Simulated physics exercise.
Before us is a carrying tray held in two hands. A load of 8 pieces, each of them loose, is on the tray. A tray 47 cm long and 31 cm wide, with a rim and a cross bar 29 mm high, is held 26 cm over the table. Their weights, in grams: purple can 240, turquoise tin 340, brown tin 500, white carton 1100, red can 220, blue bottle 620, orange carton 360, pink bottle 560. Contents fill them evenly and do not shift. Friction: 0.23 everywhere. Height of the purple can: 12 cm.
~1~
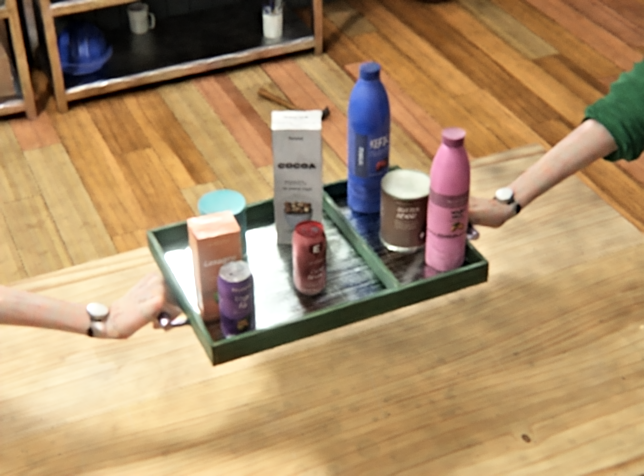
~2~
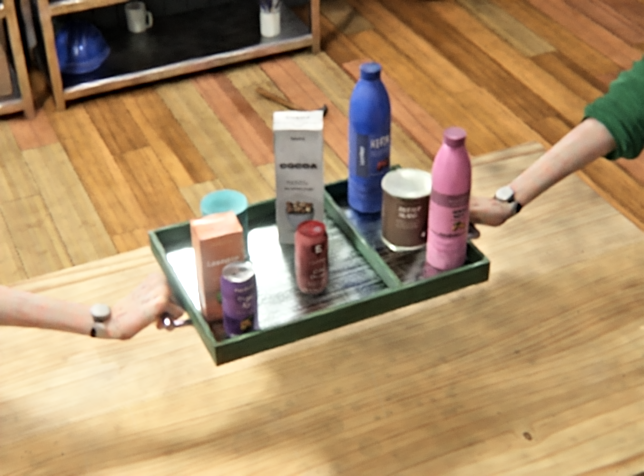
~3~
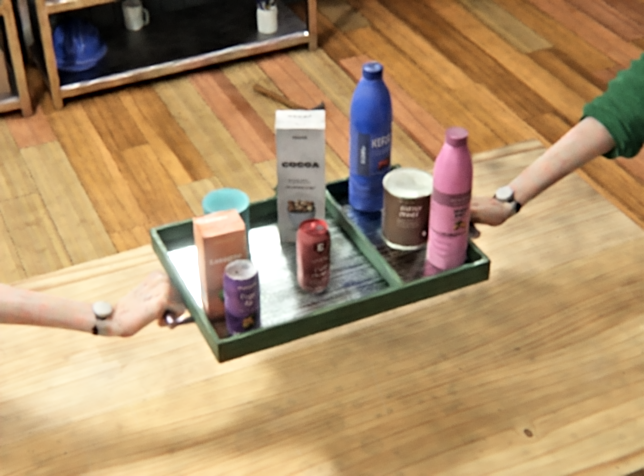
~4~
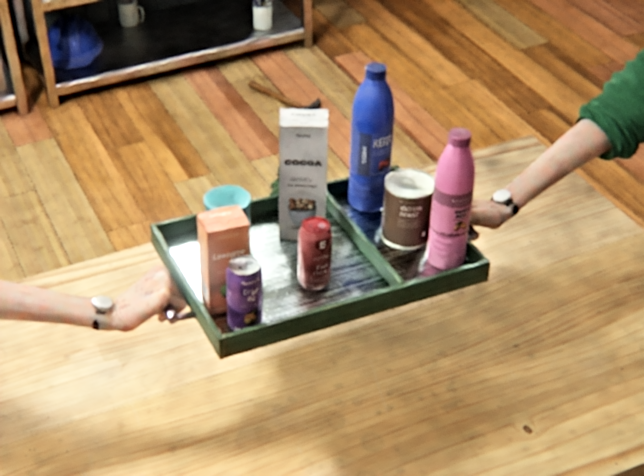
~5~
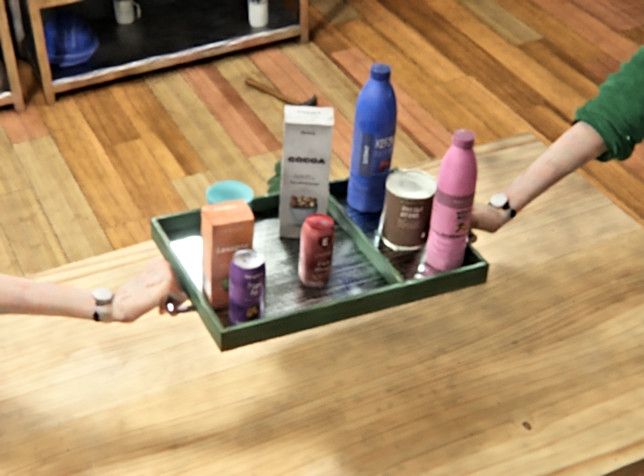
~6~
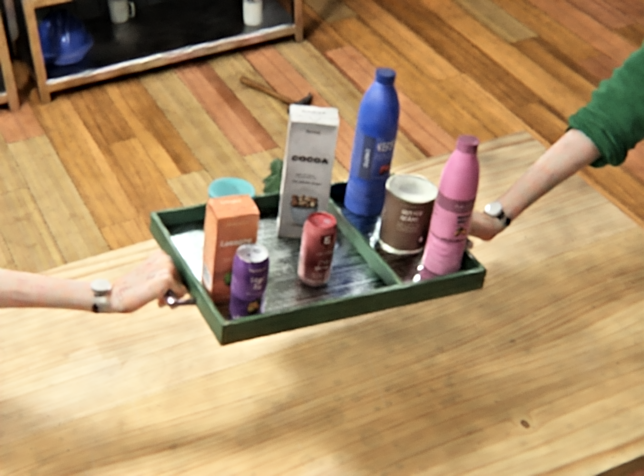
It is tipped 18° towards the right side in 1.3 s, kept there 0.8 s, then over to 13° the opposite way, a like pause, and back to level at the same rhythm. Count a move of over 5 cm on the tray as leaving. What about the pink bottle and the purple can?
The pink bottle stays put and the purple can leaves its spot.
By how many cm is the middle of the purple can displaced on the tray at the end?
About 30 cm.
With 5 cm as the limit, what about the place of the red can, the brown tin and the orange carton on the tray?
The red can gets shifted; the brown tin stays put; the orange carton gets shifted.
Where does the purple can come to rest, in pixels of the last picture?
At about (414, 256).
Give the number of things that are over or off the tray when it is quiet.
In all, 2.
Then, 0.80 s later than the last frame, tilt 18°, right edge down; purple can 11 cm from its spot near (318, 265); blue bottle rocked 14° off its seat; orange carton 12 cm from its spot.
Then, 1.50 s later than the last frame, tilt 18°, right edge down; blue bottle now off the tray; purple can on its side near (422, 273); orange carton rocked 12° off its seat.
Then, 2.90 s later than the last frame, tilt 13°, left edge down; purple can on its side near (407, 246); pink bottle 2 cm from its spot near (428, 172); orange carton 21 cm from its spot.
When it is over, off the tray, blue bottle; lying over on the tray, purple can; not toppled but over 5 cm from the start, red can and orange carton; the other 4 within 5 cm of the start. In the last view, pink bottle near (444, 187), purple can near (414, 256).
